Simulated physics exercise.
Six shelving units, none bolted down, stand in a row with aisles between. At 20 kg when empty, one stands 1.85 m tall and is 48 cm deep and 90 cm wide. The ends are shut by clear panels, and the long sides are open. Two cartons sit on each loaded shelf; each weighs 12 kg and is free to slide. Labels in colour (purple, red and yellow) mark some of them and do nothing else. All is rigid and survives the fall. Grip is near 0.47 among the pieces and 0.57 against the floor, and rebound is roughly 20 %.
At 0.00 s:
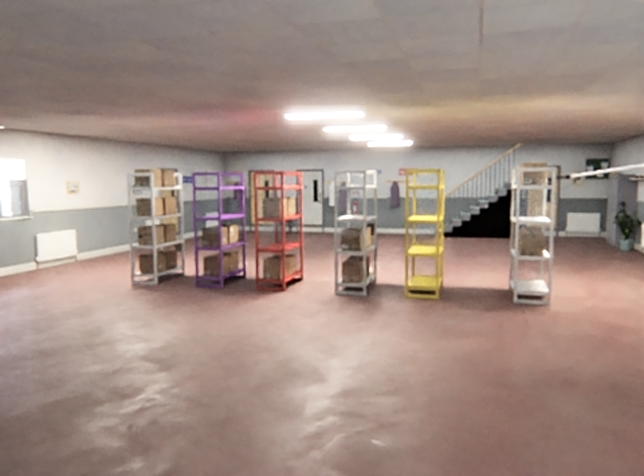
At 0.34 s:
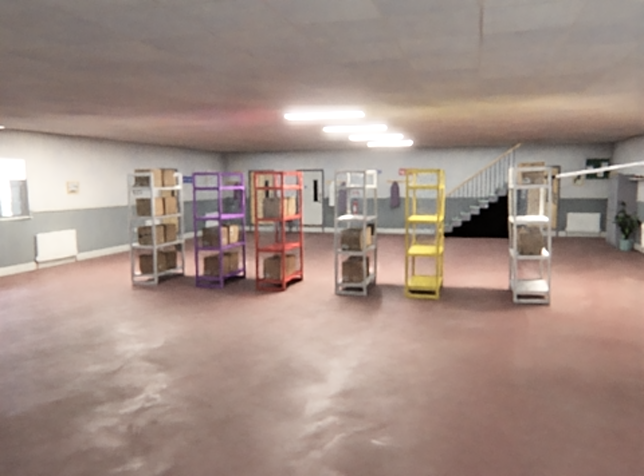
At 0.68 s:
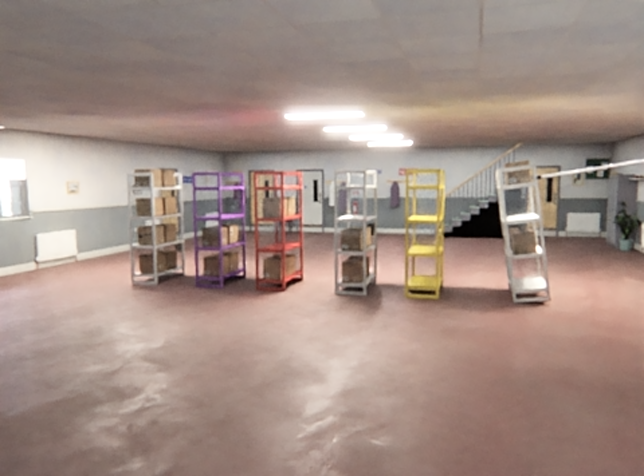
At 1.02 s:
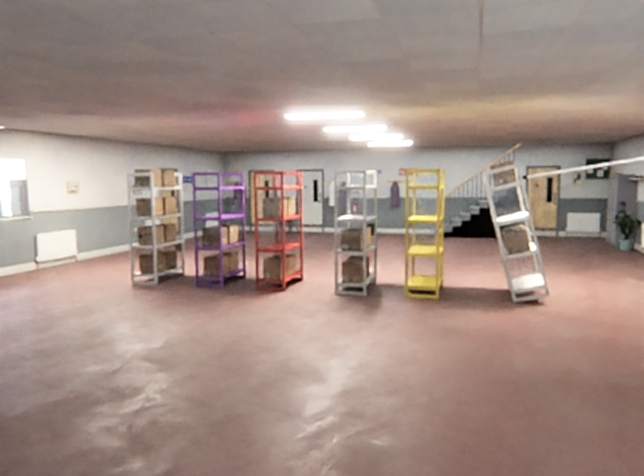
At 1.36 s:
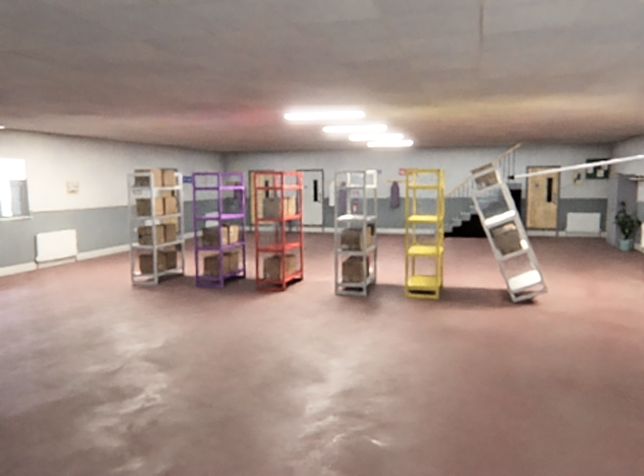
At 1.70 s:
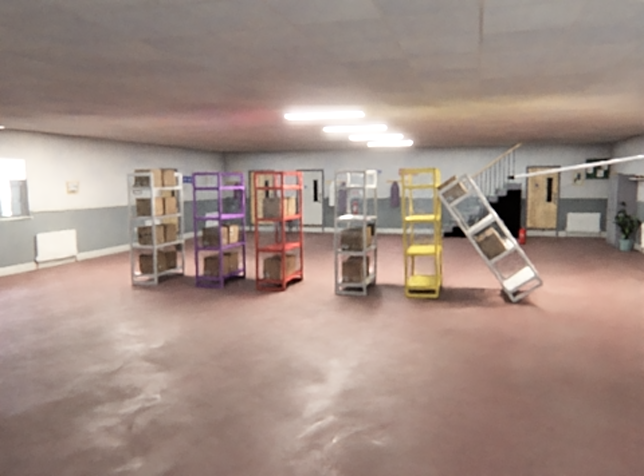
A white pole pushes the rightmost shelving unit, which tips left against the yellow unit.
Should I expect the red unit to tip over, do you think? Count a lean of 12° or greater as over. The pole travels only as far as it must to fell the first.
No.
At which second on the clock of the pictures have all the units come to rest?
4.0 s, give or take.
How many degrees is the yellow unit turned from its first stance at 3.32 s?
It sits at about 40 degrees.
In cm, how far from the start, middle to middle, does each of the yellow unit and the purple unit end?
Net displacement (cm, approx.): Yellow = 70; purple = 0.
After 1.96 s, 4 cartons spilt or dropped; 1 of the 5 other units over; red unit unmoved; yellow unit leaning 19°.
After 2.42 s, 4 cartons spilt or dropped; 2 of the 5 other units over; red unit unmoved; yellow unit leaning 28°.
After 3.32 s, 6 cartons spilt or dropped; 2 of the 5 other units over; red unit unmoved; yellow unit leaning 38°.
At rest (4.1 s), 8 cartons spilt or dropped; 2 of the 5 other units over; red unit unmoved; yellow unit leaning 37°; purple unit unmoved. Three left standing. As the last picture would show them, middles, red unit near (279, 229), yellow unit near (377, 233).
